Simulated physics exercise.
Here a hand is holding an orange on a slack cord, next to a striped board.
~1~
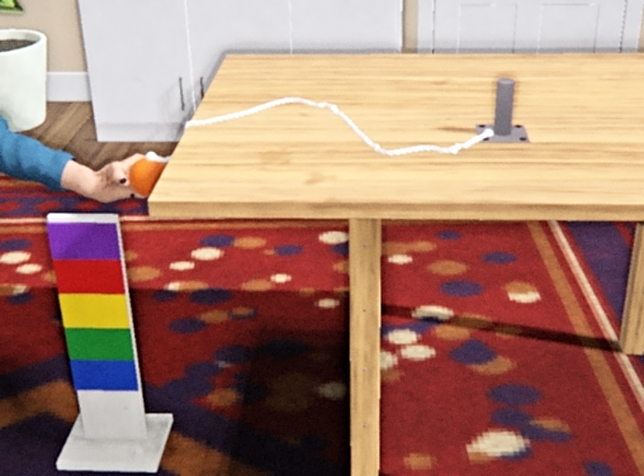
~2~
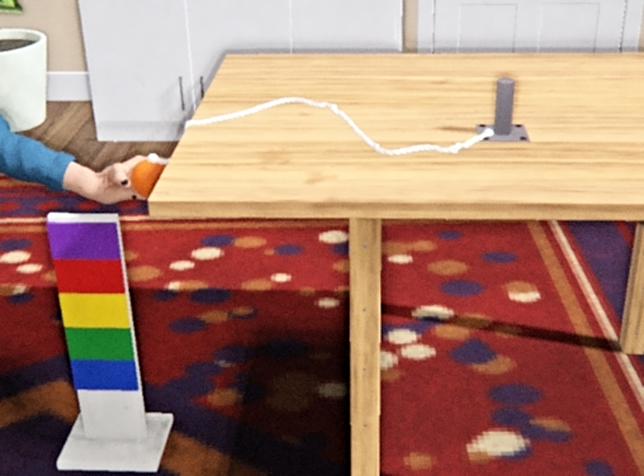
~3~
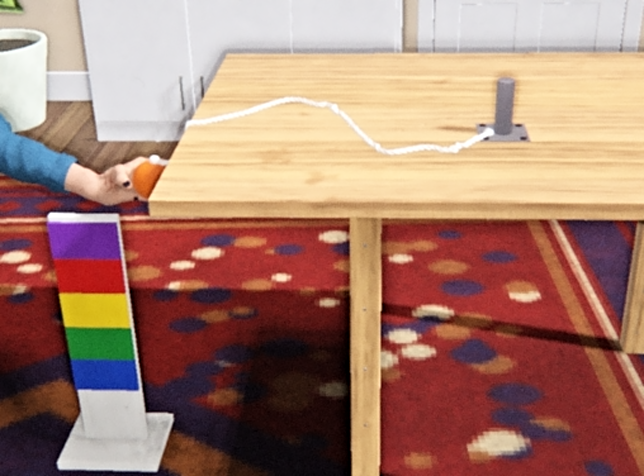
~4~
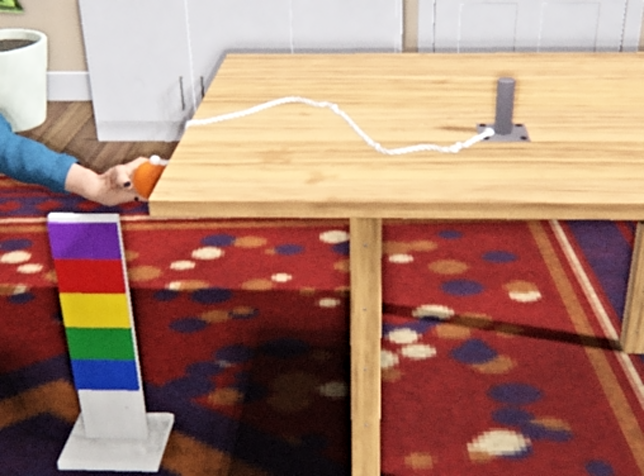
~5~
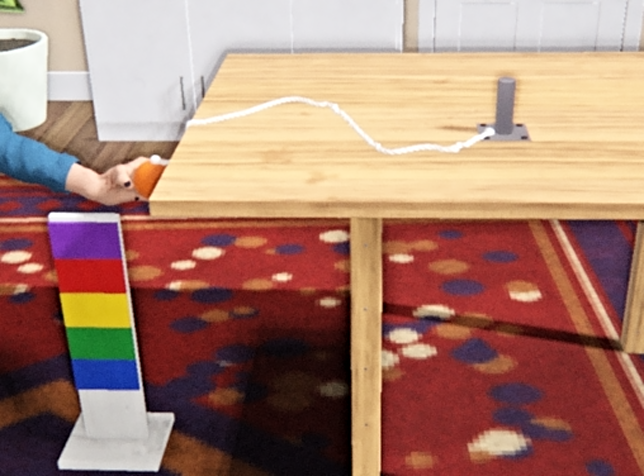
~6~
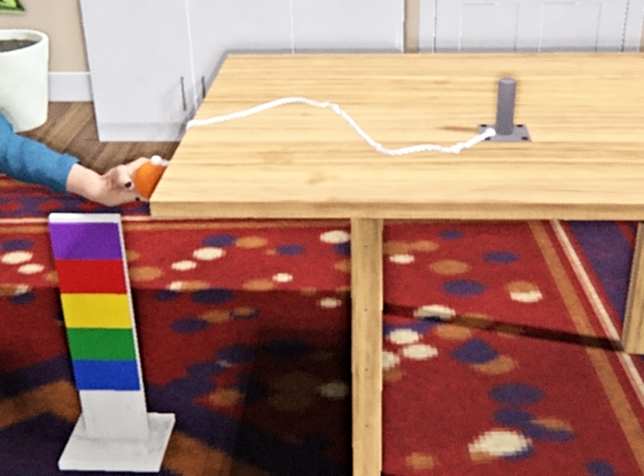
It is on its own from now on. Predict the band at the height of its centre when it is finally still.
The green band, level with its centre.
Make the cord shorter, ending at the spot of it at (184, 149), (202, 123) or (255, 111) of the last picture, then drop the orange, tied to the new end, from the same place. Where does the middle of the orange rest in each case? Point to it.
The pixels are (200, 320) for the first, (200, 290) for the second and (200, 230) for the third.
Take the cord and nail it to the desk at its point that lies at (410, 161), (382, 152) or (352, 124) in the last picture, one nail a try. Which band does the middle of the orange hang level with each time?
In order: Yellow; yellow; red.
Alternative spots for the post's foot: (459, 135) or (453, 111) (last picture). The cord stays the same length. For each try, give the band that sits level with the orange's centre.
The first case gives blue, the second gives blue.
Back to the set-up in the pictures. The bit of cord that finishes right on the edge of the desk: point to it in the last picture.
In the last picture it is at roughly (327, 105).
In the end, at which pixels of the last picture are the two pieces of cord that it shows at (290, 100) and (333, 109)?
Final spots: (191, 178), then (205, 130).
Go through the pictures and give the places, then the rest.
In the first frame, orange (149, 177); purple (83, 242); red (89, 278); yellow (94, 312); green (99, 345); blue (104, 377).
In the second frame, orange (151, 179); cord through (457, 146) (382, 151) (347, 120) (301, 101) (227, 117).
In the third frame, orange (152, 180).
In the fourth frame, orange (153, 181); cord through (458, 145) (382, 151) (347, 120) (301, 100) (228, 117).
In the fifth frame, orange (154, 180).
In the sixth frame, orange (154, 181); cord through (459, 146) (383, 151) (349, 120) (302, 101) (229, 118).
Soon after, orange near (172, 309); level with yellow.
Then, orange near (227, 341); level with green.
Further on, orange near (198, 350); level with green.
At rest, orange near (209, 352); level with green. Its centre hangs level with the green band.
